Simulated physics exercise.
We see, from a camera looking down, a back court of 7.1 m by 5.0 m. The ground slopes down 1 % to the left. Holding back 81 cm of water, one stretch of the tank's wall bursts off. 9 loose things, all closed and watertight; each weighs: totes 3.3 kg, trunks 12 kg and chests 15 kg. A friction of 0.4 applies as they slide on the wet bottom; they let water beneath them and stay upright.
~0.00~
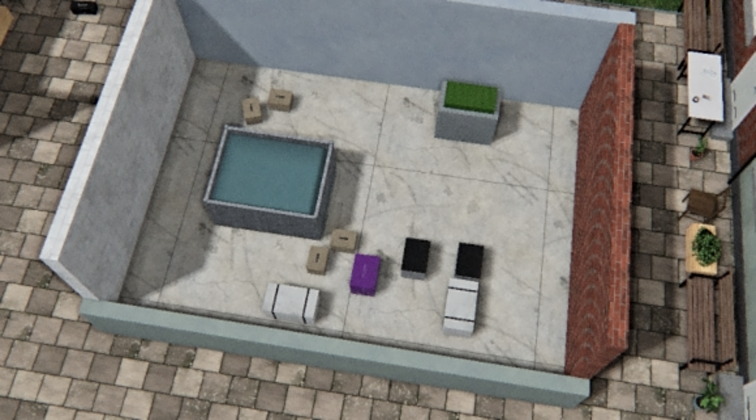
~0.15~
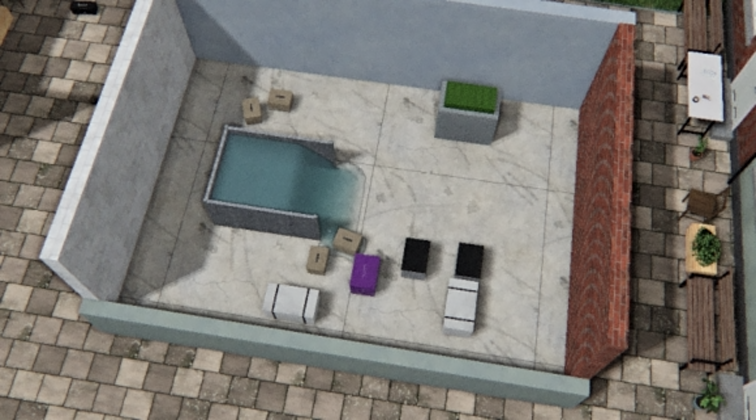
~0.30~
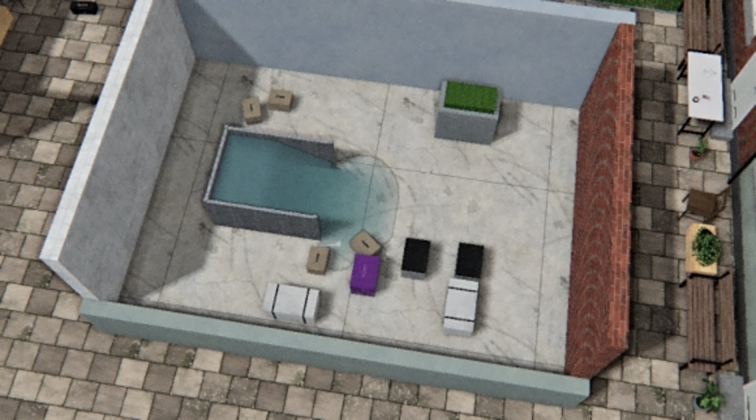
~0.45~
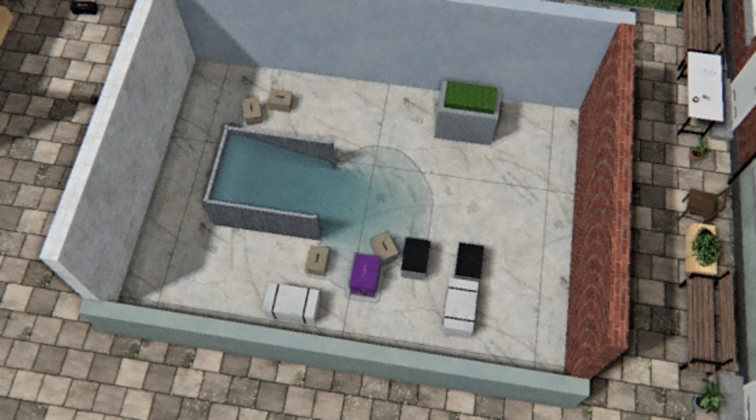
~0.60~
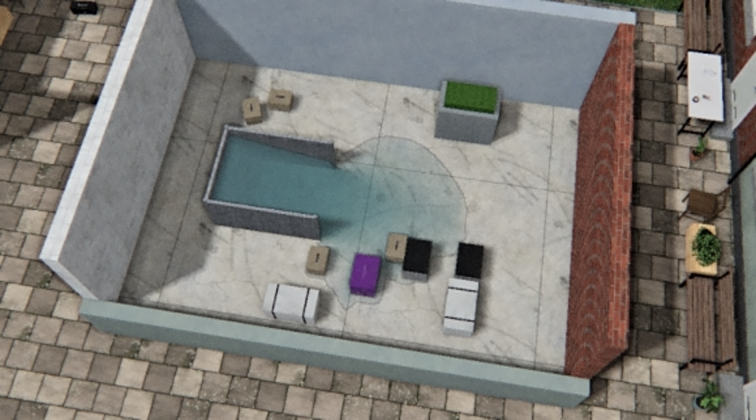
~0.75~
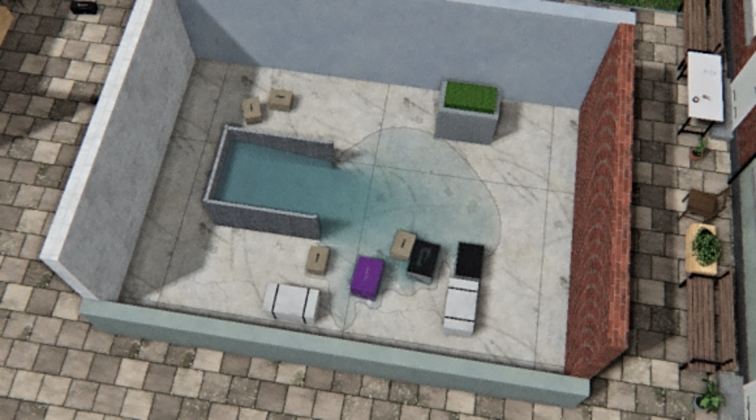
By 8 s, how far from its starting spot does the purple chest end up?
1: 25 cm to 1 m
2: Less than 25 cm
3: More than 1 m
Option 3: More than 1 m.
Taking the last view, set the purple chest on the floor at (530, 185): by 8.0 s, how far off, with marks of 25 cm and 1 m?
It goes a long way.
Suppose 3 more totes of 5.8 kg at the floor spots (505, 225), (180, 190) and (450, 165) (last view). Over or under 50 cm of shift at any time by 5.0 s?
First outside the limit, then inside the limit, then outside the limit.
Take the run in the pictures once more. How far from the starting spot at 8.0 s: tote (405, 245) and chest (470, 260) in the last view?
In that order: 200 cm, 100 cm.
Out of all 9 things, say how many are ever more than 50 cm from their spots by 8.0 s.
Answer: 9.
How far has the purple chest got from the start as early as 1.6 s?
By that time, close to 120 cm.
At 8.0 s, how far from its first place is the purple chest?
About 300 cm.
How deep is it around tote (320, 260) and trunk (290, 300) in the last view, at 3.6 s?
About 1 and 1 cm.
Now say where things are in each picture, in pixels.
The first frame shows the purple chest at (365, 271) rests on the ground; 2.2 m2 under water; 0 of 9 have shifted.
The second frame shows the purple chest at (365, 271), on the bottom; 3.0 m2 under water; 1 of 9 have shifted.
The third frame shows the purple chest at (365, 271), on the bottom; water covers 4.2 m2; 1 of 9 have shifted.
The fourth frame shows the purple chest at (365, 271) rests on the ground; water covers 5.6 m2; 1 of 9 have shifted.
The fifth frame shows the purple chest at (365, 271) rests on the ground; water covers 7.2 m2; 1 of 9 have shifted.
The sixth frame shows the purple chest at (367, 274) rests on the ground, 7 cm from its start; 9.1 m2 under water; 3 of 9 have shifted.
After 1.6 s the purple chest is near (397, 333), 1.1 m from its start, aground; 2 afloat.
After 3.6 s the purple chest is near (395, 335), 1.1 m from its start, aground; 4 afloat.
After 5.6 s the purple chest is near (293, 317), 1.3 m from its start, aground; 4 afloat.
After 8.0 s the purple chest is near (178, 299), 2.9 m from its start, aground; 6 afloat.
